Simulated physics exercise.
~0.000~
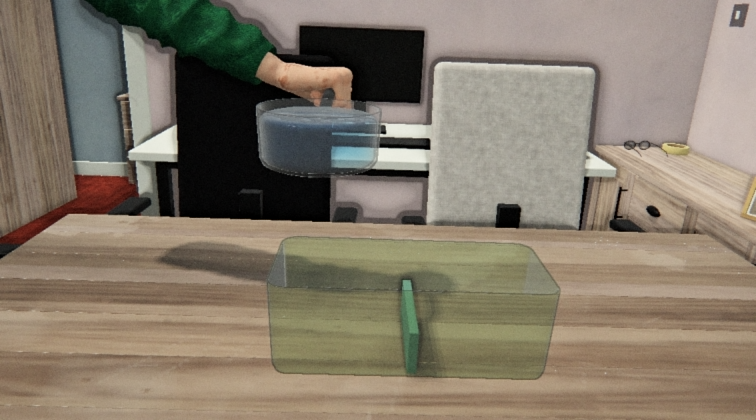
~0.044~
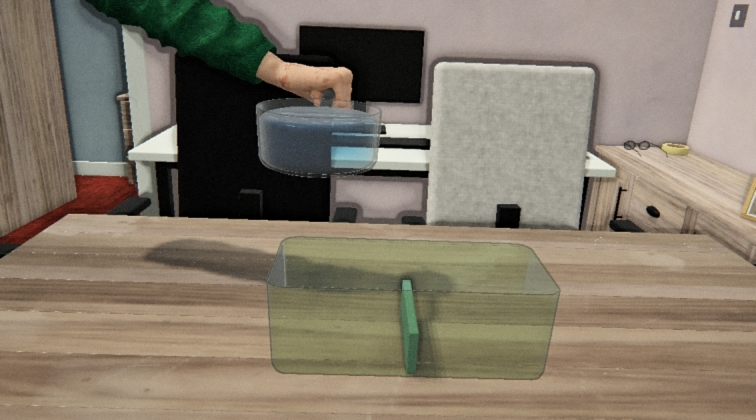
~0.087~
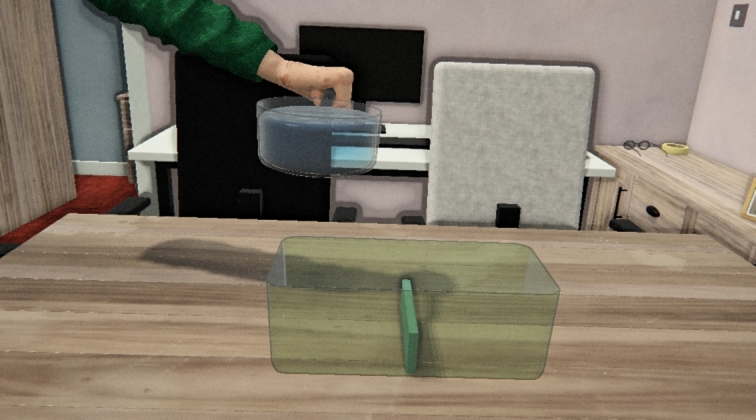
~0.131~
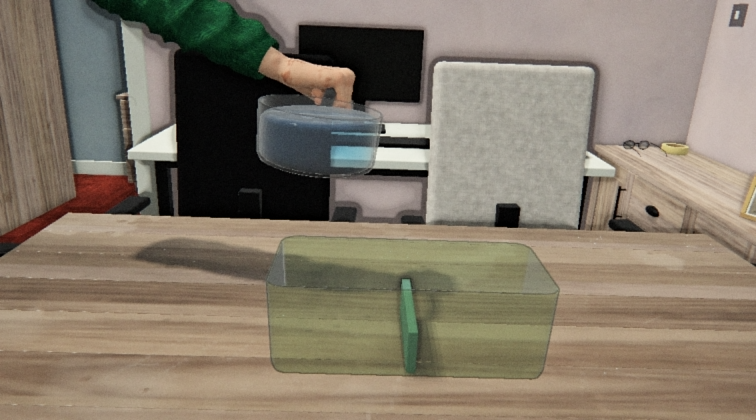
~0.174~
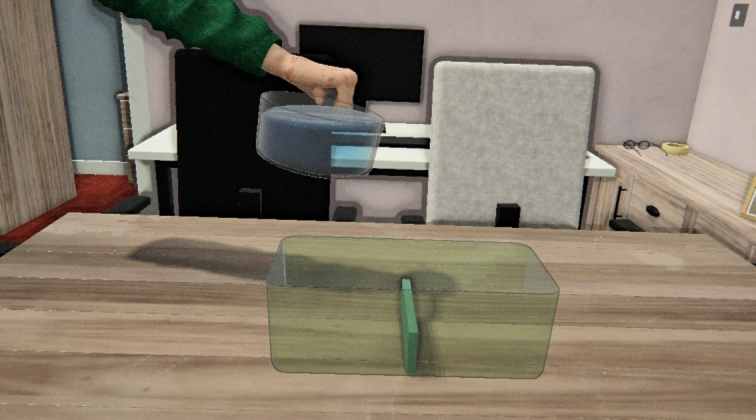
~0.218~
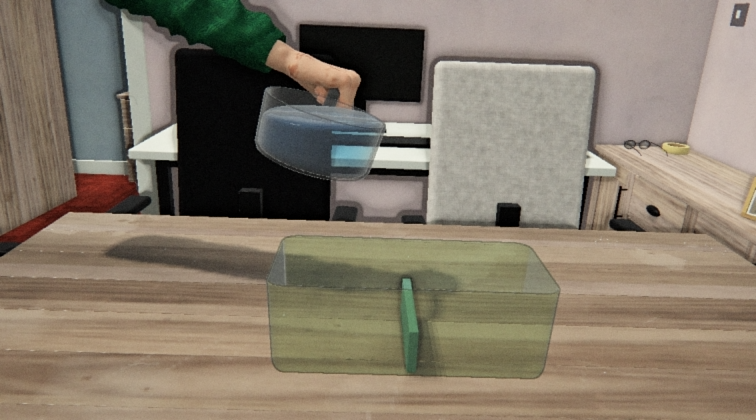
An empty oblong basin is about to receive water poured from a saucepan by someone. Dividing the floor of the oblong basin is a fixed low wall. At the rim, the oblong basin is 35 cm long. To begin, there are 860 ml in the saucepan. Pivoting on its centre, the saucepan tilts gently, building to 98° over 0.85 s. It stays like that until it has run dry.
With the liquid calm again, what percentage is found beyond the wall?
Beyond the wall there is roughly 70 percent.
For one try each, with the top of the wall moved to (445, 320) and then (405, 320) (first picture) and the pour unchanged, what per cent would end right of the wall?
Respectively close to 25 and 70 %.
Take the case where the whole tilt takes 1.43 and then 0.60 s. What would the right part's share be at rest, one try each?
It comes to 70 per cent, and then 60 per cent.
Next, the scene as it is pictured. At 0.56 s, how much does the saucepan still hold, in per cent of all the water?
Around 44 percent.
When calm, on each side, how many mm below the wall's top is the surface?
For the left, around 50 mm; for the right, around 36 mm.
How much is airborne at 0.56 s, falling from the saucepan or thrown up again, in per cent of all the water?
Roughly 42 percent.
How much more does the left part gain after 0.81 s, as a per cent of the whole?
About 16 percent.
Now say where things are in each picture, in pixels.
In the first picture, it leans 0°; its right rim is at (381, 111); the water meets the walls at (261, 113) and (379, 118); the oblong basin's rim runs from (276, 260) to (544, 269); the wall's top is at (410, 305).
In the second picture, it leans 1°; its right rim is at (381, 112); the water meets the walls at (261, 113) and (378, 118).
In the third picture, it leans 3°; its right rim is at (381, 114); the water meets the walls at (262, 112) and (379, 119).
In the fourth picture, it leans 6°; its right rim is at (382, 117); the water meets the walls at (262, 111) and (379, 119).
In the fifth picture, it leans 10°; its right rim is at (383, 121); the water meets the walls at (264, 111) and (380, 120).
In the sixth picture, it leans 15°; its right rim is at (384, 127); the water meets the walls at (265, 112) and (384, 123).
After 0.56 s the tilt is 72° and 45 per cent is still to pour, 2 is left of the wall and 12 right of it.
After 0.81 s the tilt is 97° and 9 per cent is still to pour, 13 is left of the wall and 68 right of it.
After 1.07 s the tilt is 98° and 1 per cent is still to pour, 26 is left of the wall and 69 right of it.
After 1.35 s the tilt is 98° and 0 per cent is still to pour, 29 is left of the wall and 70 right of it.
In the end 29 per cent lies left of the wall, 70 right of it and 1 outside.
